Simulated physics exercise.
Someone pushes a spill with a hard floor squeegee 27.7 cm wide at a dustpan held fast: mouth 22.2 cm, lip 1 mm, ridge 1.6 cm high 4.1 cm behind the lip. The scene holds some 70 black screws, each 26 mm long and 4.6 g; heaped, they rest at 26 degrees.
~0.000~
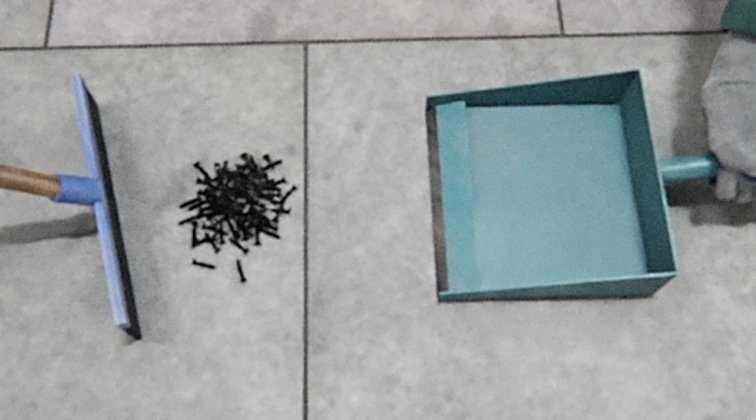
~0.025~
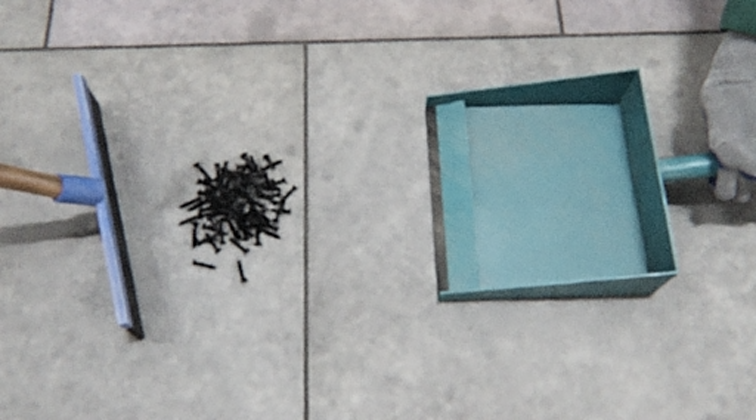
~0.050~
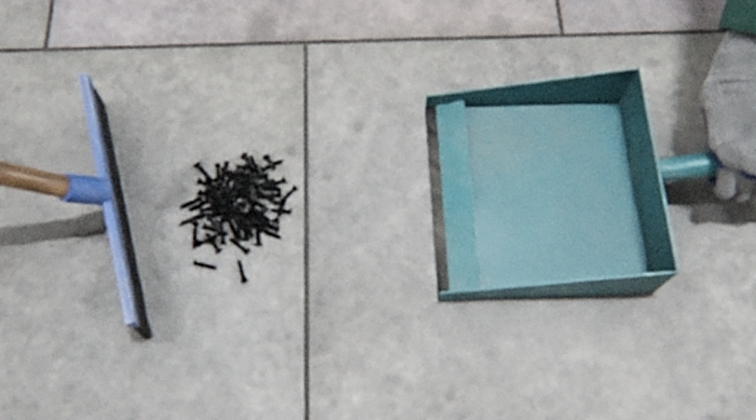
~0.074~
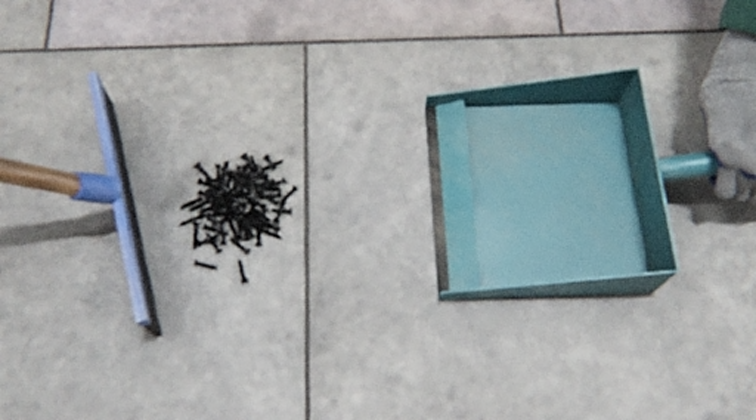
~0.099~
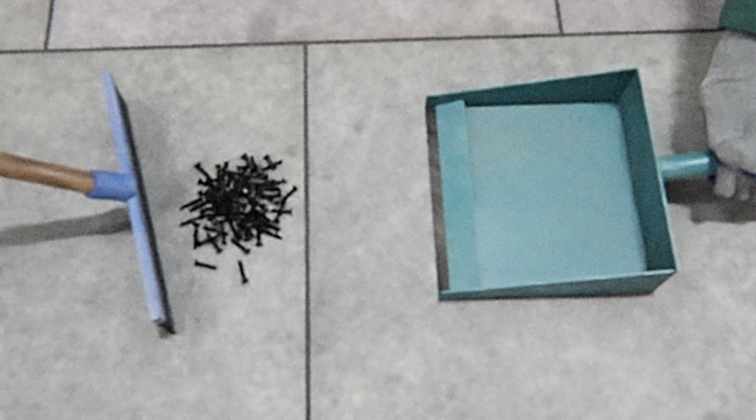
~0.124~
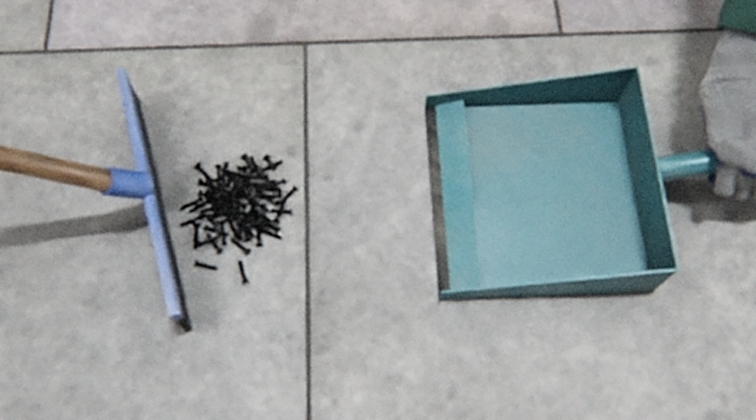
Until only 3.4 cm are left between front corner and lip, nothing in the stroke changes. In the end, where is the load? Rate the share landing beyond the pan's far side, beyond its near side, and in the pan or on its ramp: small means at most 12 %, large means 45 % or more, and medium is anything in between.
Shares: Past the pan's far side - small; past the pan's near side - small; in the pan or on its ramp - small.
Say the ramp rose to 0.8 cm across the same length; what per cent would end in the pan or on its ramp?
In that case some 5 per cent.
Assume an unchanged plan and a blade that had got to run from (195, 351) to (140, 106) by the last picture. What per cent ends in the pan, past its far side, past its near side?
You'd see pan at 0, far at 0 and near at 5.
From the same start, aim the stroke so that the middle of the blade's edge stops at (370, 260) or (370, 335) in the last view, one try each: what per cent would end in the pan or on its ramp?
The two tries give about 0 and 0 percent.
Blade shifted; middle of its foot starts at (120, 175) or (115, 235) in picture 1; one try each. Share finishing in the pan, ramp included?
Close to 15 in a hundred, then close to 5 in a hundred.
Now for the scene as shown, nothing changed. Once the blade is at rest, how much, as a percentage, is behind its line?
Some 0 percent, give or take.
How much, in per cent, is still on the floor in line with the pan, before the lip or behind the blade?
Some 95 per cent of them end up there.
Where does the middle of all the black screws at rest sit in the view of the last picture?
Roughly pixel (413, 168).
After 0.30 s, middle of the blade 18 cm from the lip; 0 % over the lip, far side 0 %, near side 0 %.
Then, at 0.42 s, middle of the blade 10 cm from the lip; 0 % over the lip, far side 0 %, near side 0 %.
Then, at 0.67 s, middle of the blade 7 cm from the lip; 5 % over the lip, far side 5 %, near side 0 %.
By 1.1 s all is still; far side 5 %, near side 0 %, pan 5 %, in front of the lip or behind the blade 95 %.
